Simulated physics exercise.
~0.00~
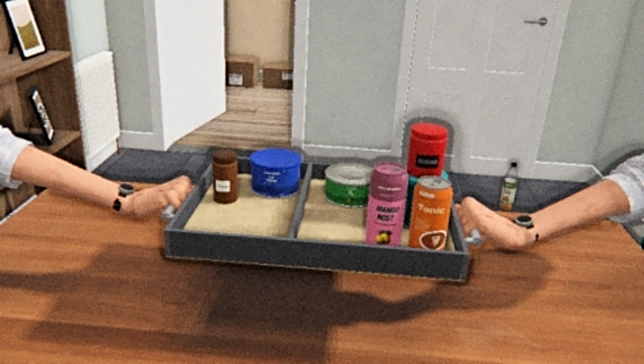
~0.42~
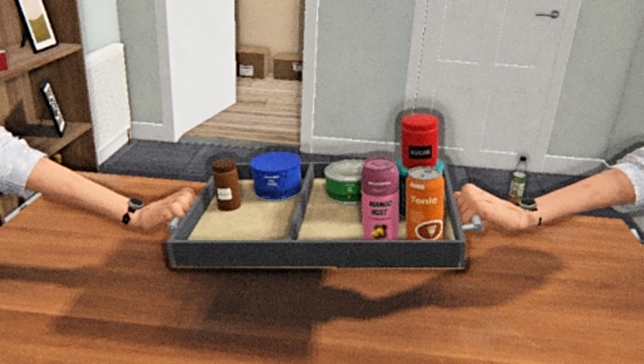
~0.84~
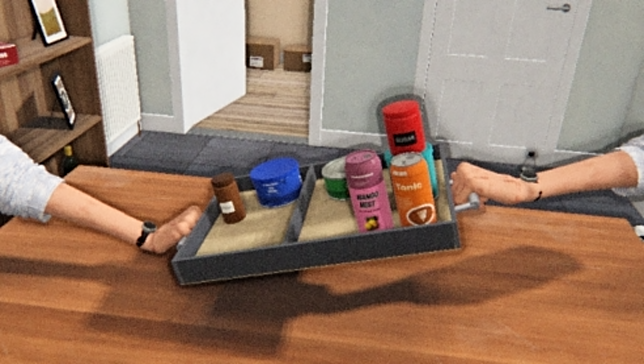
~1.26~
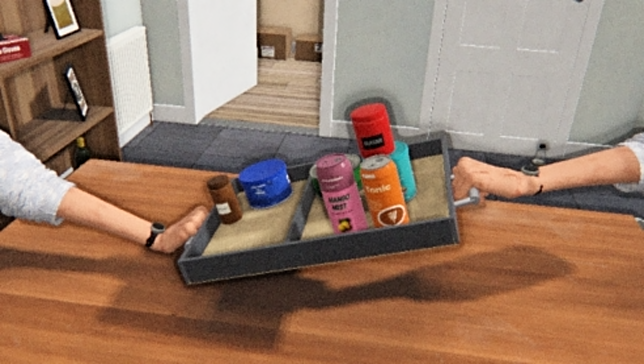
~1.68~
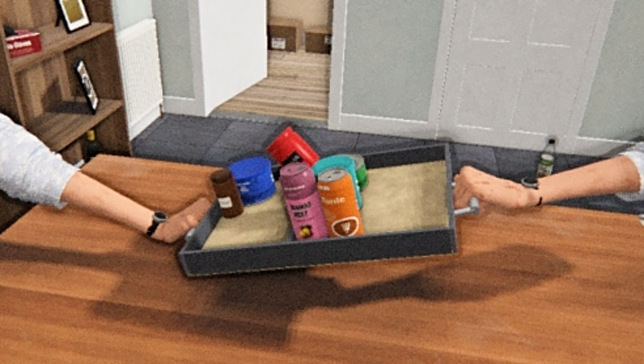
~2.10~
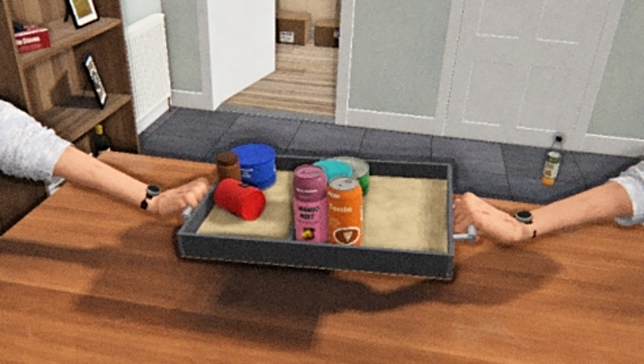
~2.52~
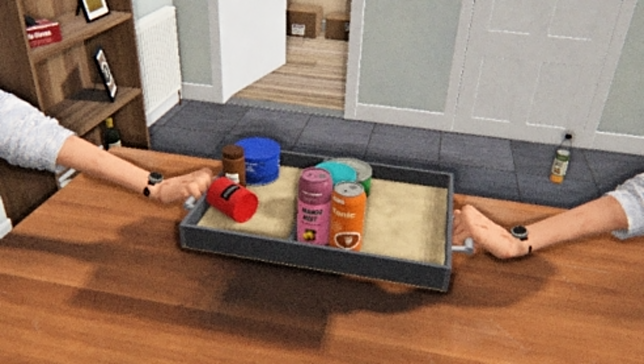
Two hands tilt a tray left and level it, leaving the red jar toppled among upright containers.
